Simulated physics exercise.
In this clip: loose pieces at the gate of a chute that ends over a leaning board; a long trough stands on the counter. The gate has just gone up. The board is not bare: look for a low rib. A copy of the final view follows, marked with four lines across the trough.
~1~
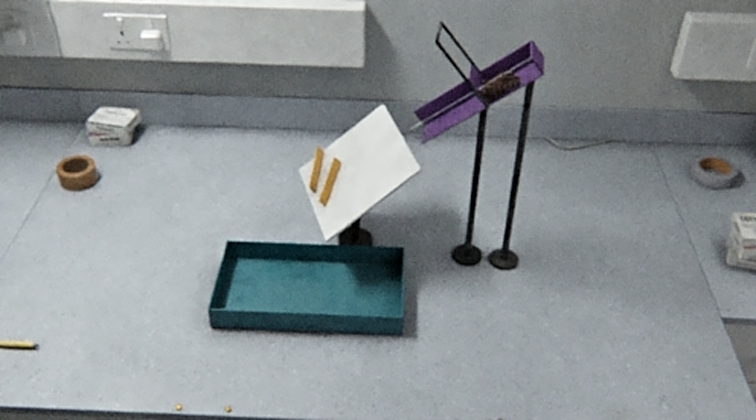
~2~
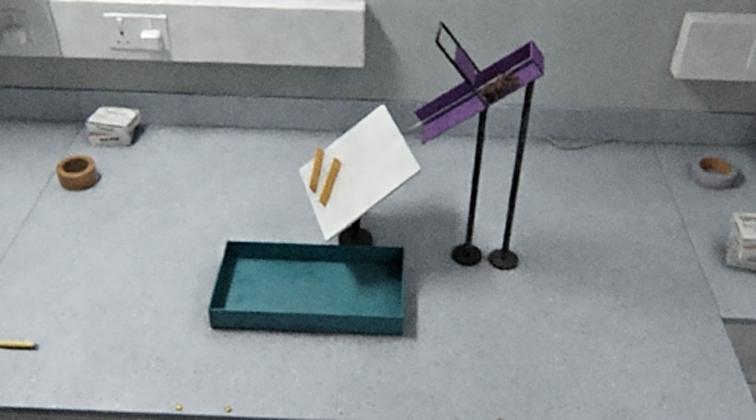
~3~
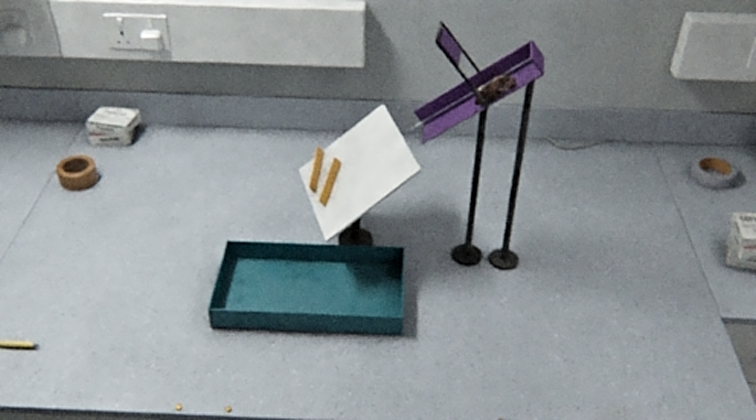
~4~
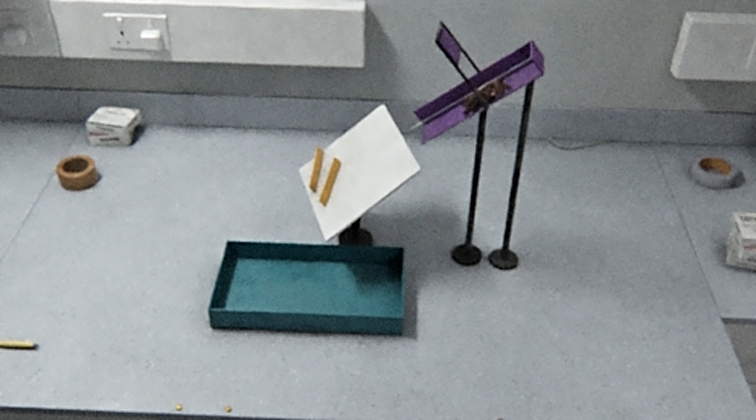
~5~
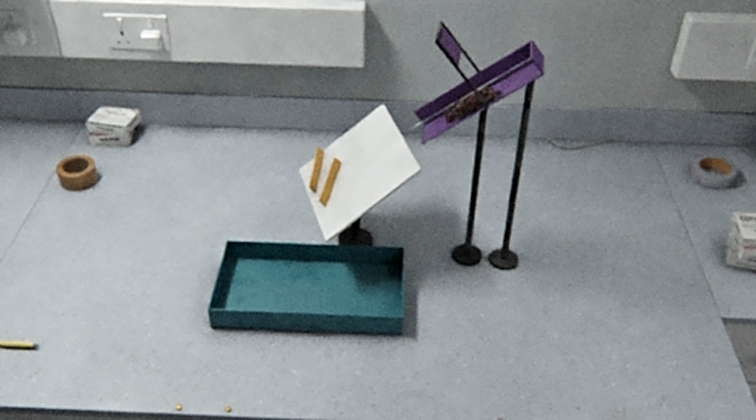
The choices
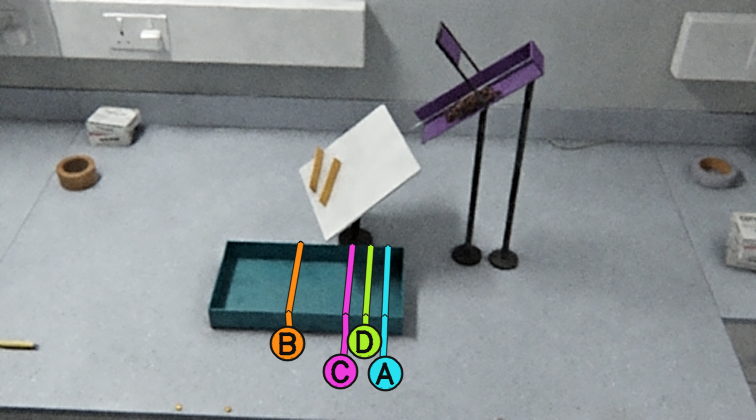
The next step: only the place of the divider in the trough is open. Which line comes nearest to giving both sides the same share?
Best: B.
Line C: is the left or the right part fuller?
The left side.
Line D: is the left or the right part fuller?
The left side.
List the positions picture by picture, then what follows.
The first frame shows load behind the gate at (501, 87), flat chocolate drops; lip of the chute at (423, 135), sloping fairly steeply.
The second frame shows middle of the board at (356, 169), tilted fairly steeply; middle of its low edge at (312, 203); of its high edge at (401, 134).
The third frame shows front corners of the trough at (208, 309) and (402, 317), empty; front of the load at (477, 90).
The fourth frame shows middle of the load at (484, 98); its front at (465, 104), about a third of the way to the lip; rib from (318, 147) to (309, 187); rib from (335, 157) to (319, 201).
The fifth frame shows middle of the load at (471, 106); its front at (445, 114), about two thirds of the way to the lip.
On the marked copy, line A crosses the front rim at (384, 316); line B crosses the front rim at (288, 312); line C crosses the front rim at (345, 314); line D crosses the front rim at (365, 315).
For line A, of what is caught, all on the left of the divider, none on the right.
For line B, of what is caught, about a third on the left of the divider, about two thirds on the right.
For line C, of what is caught, all on the left of the divider, none on the right.
For line D, of what is caught, all on the left of the divider, none on the right.
